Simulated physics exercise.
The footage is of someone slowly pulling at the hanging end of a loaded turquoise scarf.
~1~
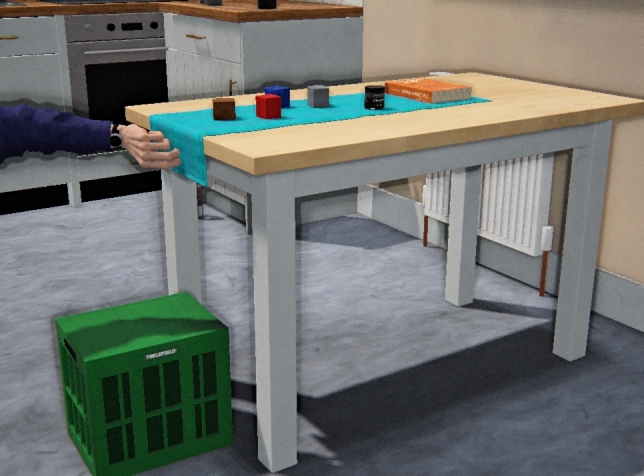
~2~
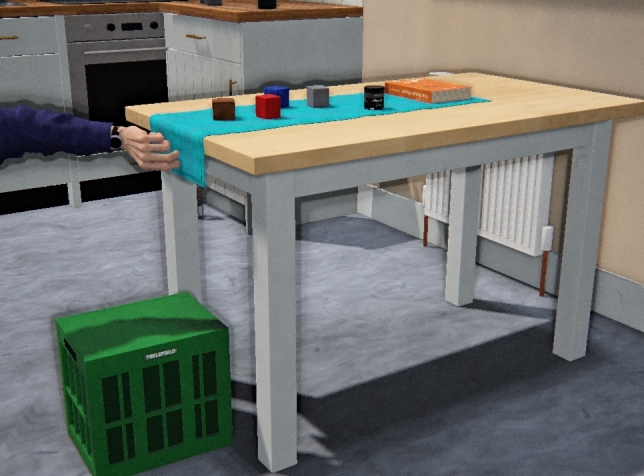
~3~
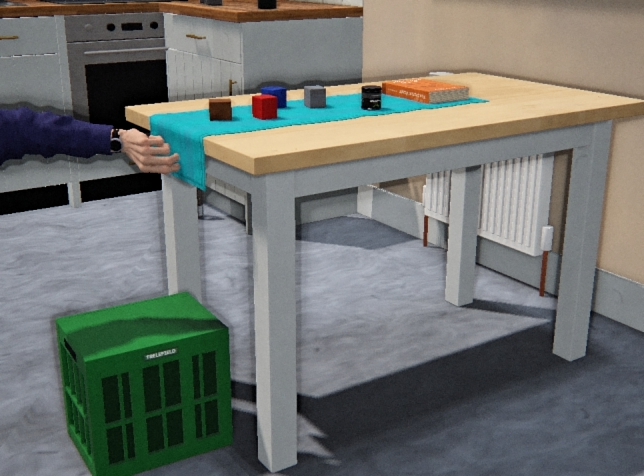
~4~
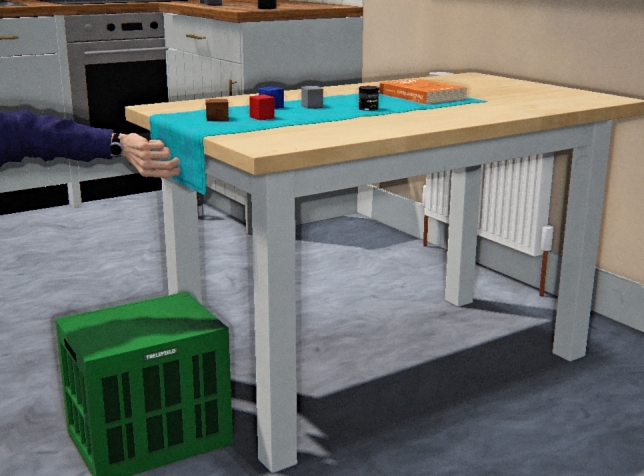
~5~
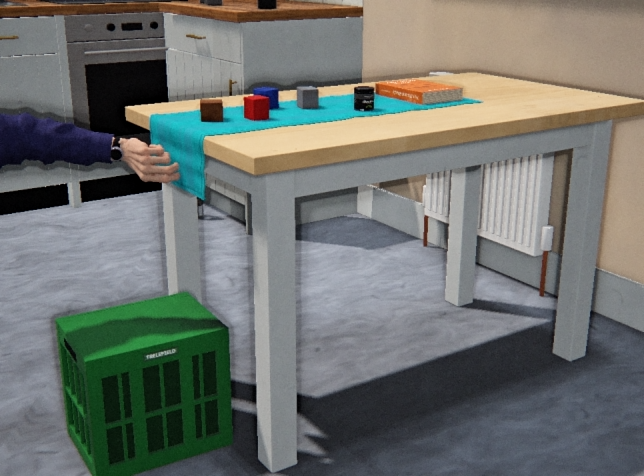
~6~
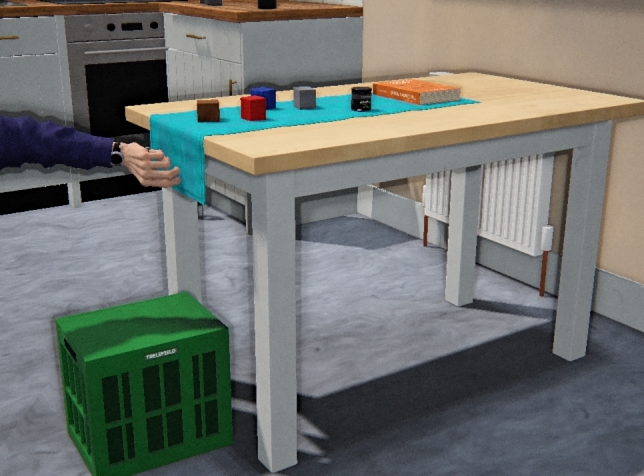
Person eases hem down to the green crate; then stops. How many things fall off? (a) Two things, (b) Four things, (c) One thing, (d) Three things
The answer is d.
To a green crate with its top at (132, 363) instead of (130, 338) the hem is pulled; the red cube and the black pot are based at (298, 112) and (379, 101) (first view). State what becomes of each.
Red cube: Lost; black pot: Safe.
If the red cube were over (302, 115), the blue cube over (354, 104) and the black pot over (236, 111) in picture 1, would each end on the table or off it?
The red cube ends up off; the blue cube stays put; the black pot ends up off.
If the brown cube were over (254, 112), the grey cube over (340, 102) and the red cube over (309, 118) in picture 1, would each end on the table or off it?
The brown cube tumbles off, the grey cube does not fall, the red cube goes over.
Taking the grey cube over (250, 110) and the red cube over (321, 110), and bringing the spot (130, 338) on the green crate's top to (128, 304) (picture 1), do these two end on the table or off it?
As for the grey cube, it leaves the top; as for the red cube, it stays in place.
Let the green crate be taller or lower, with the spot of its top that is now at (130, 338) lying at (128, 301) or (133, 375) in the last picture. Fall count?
Then 2, then 4.
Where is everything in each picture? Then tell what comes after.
In the first picture, hem (207, 186); brown cube (224, 100); red cube (268, 96); blue cube (277, 88); grey cube (318, 87); black pot (375, 87); top of the crate (130, 338).
In the second picture, hem (205, 187); brown cube (223, 100).
In the third picture, hem (206, 191); red cube (264, 96).
In the fourth picture, hem (206, 195); blue cube (271, 88); top of the crate (130, 338).
In the fifth picture, hem (205, 201); grey cube (308, 88).
In the sixth picture, hem (205, 205); brown cube (208, 101); red cube (253, 97); blue cube (263, 89); grey cube (304, 88); black pot (361, 88).
Soon after, hem near (179, 257); brown cube gone.
Then, hem on the crate; brown cube, red cube and blue cube gone.
At rest, hem on the crate; brown cube, red cube and blue cube gone. The table loses three.
